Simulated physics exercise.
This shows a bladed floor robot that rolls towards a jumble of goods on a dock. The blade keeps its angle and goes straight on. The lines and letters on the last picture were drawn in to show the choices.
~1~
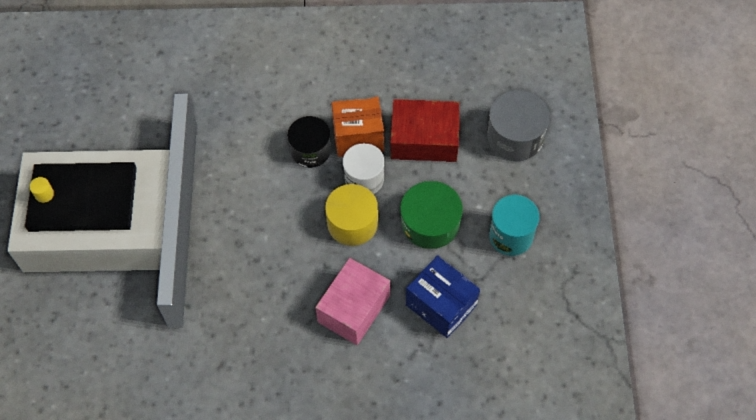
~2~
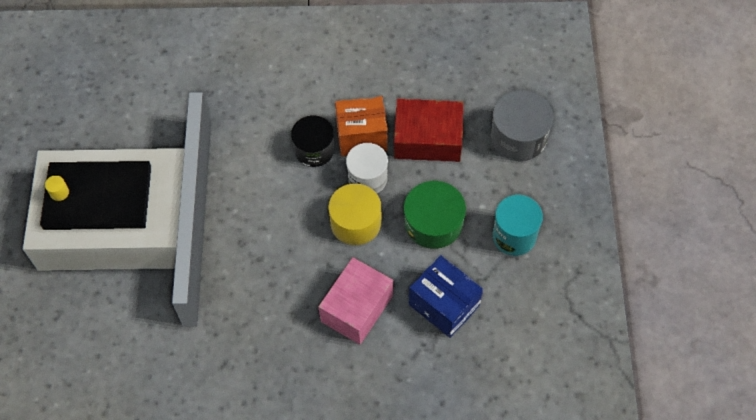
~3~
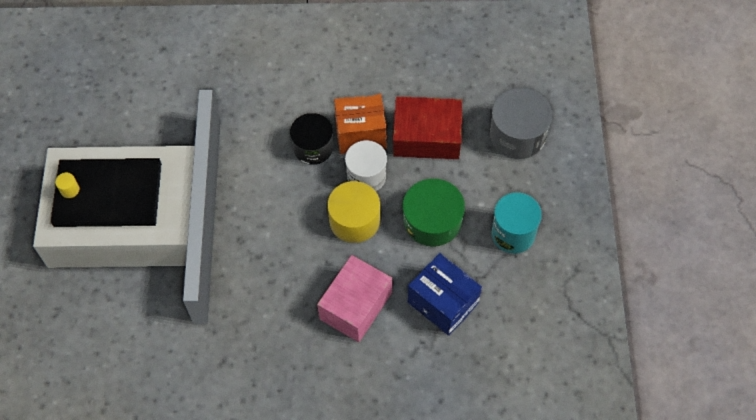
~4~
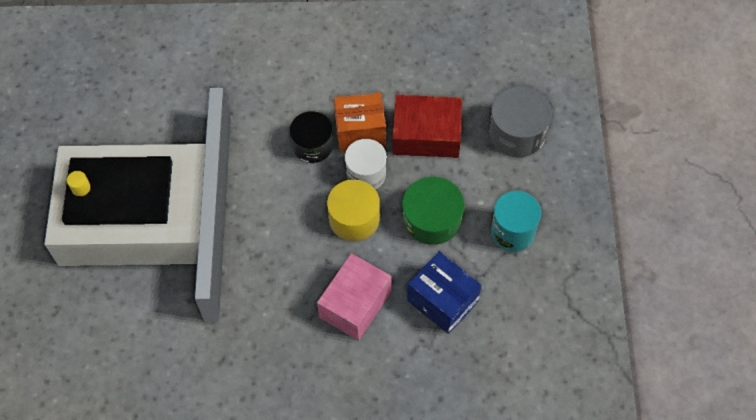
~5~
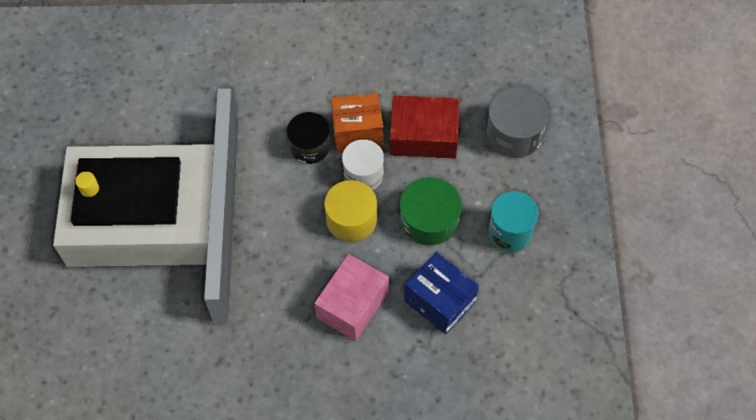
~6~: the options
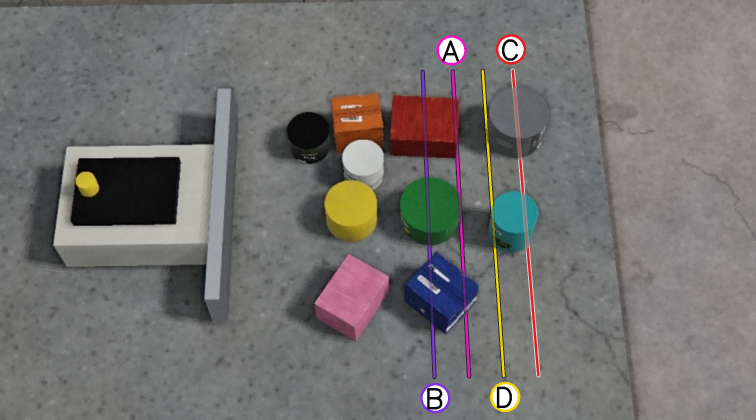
A white robot with a wide grey blade on its front rolled slowly a short way to the right across a grey floor, towards a jumble of colourful pails and boxes that stayed still.
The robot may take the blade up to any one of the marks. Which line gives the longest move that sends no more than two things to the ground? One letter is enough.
C.
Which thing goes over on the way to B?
The grey pail.
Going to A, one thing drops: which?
The grey pail.
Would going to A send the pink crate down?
No.
On the marked copy, A at (460, 213); B at (428, 214); C at (525, 212); D at (492, 213).
Following C. Soon after the start, robot (246, 188); grey pail (524, 123); red crate (460, 123).
Later, robot (356, 186); grey pail over the edge; red crate (557, 111).
In the end, robot (440, 185); grey pail over the edge; red crate over the edge; two fallen.
As for the rest, A is within the limit but short; B is within the limit but short; D is within the limit but short.
